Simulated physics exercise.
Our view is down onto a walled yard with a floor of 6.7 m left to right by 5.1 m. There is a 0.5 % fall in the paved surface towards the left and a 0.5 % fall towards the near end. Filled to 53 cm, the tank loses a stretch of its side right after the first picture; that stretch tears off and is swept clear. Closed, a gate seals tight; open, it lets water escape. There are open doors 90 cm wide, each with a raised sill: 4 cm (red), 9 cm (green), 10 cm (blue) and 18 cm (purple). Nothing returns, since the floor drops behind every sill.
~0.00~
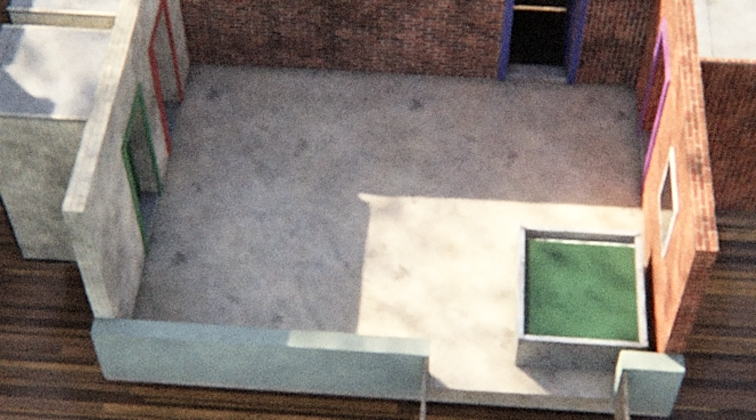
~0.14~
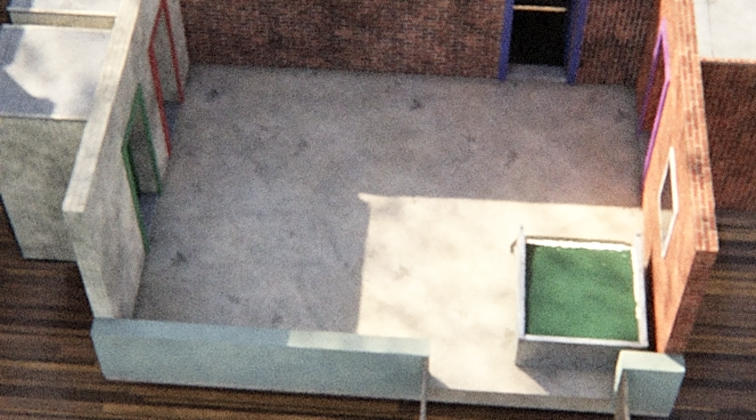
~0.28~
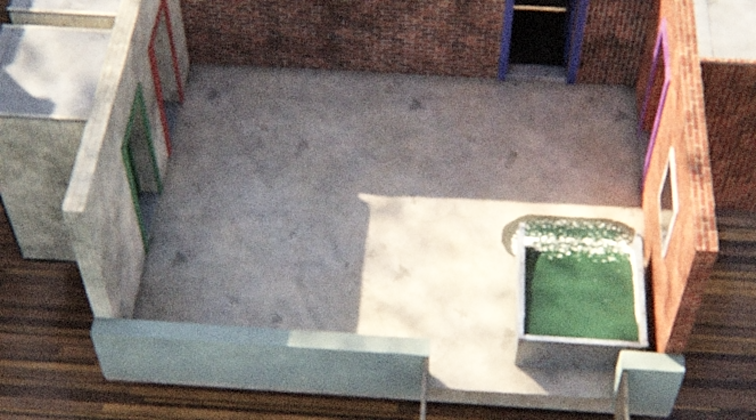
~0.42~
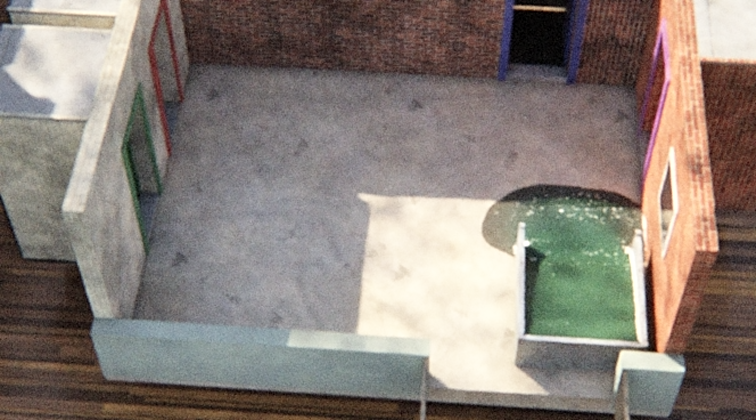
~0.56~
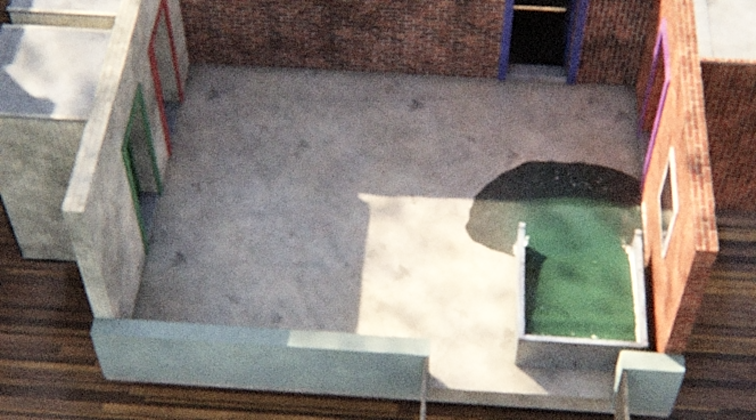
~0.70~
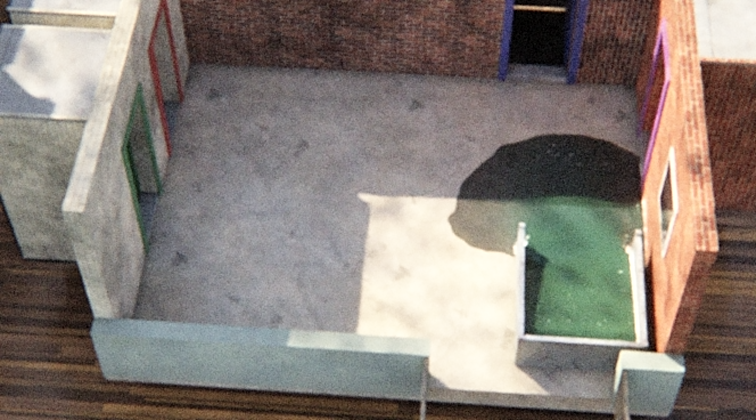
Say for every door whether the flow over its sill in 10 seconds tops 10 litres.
Result: Red door - tops it; green door - falls short; blue door - tops it; purple door - falls short.
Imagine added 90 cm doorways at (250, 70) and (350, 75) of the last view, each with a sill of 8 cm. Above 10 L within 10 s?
The first doorway stays inside and the second stays inside.
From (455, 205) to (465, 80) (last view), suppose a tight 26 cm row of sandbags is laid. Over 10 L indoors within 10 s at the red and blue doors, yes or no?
Red within the limit, blue exceeded.
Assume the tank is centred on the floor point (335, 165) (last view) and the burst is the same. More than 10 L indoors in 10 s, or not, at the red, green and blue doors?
Red goes beyond, green stays inside, blue stays inside, judged against that limit.
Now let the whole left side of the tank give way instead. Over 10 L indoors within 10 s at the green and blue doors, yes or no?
Door green goes beyond, door blue stays within.
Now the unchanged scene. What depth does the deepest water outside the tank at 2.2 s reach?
Max around 30 cm.
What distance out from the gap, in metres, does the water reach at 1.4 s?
About 3.4 m.
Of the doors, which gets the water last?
I'd say the green one.
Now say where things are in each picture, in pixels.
The first frame shows the tank at (580, 287) is whole and still, 53 cm deep.
In the second frame, the front is at a hidden place, 0.8 m from the gap on the tank's far side; 0.3 m2 of floor is under water; 53 cm left at the back of the tank.
In the third frame, water pours out on the tank's far side and has run 1.0 m, to (510, 230); typically 9 cm deep outside, 53 cm at the tank's back.
In the fourth frame, the front is at (515, 196), 1.3 m from the gap on the tank's far side; 2.0 m2 of floor is under water; 52 cm left at the back of the tank.
In the fifth frame, water pours out on the tank's far side and has run 1.7 m, to (528, 167); typically 6 cm deep outside, 46 cm at the tank's back.
In the sixth frame, water pours out on the tank's far side and has run 2.1 m, to (554, 139); typically 6 cm deep outside, 45 cm at the tank's back.
After 1.4 s water covers 25 % of the floor and is deepest (26 cm) near (622, 88); red door not reached, green door not reached, blue door 17 cm at the sill, 3 L in, purple door 12 cm at the sill, 0 L in.
After 2.2 s water covers 35 % of the floor and is deepest (30 cm) near (611, 105); red door not reached, green door not reached, blue door 23 cm at the sill, 42 L in, purple door 12 cm at the sill, 0 L in.
After 3.5 s water covers 40 % of the floor and is deepest (18 cm) near (513, 82); red door not reached, green door not reached, blue door 16 cm at the sill, 91 L in, purple door 9 cm at the sill, 0 L in.
After 6.0 s water covers 70 % of the floor and is deepest (12 cm) near (171, 147); red door 11 cm at the sill, 31 L in, green door 8 cm at the sill, 0 L in, blue door 6 cm at the sill, 100 L in, purple door 5 cm at the sill, 0 L in.
After 10.0 s water covers 90 % of the floor and is deepest (10 cm) near (125, 351); red door 6 cm at the sill, 76 L in, green door 5 cm at the sill, 0 L in, blue door 2 cm at the sill, 100 L in, purple door 2 cm at the sill, 0 L in.
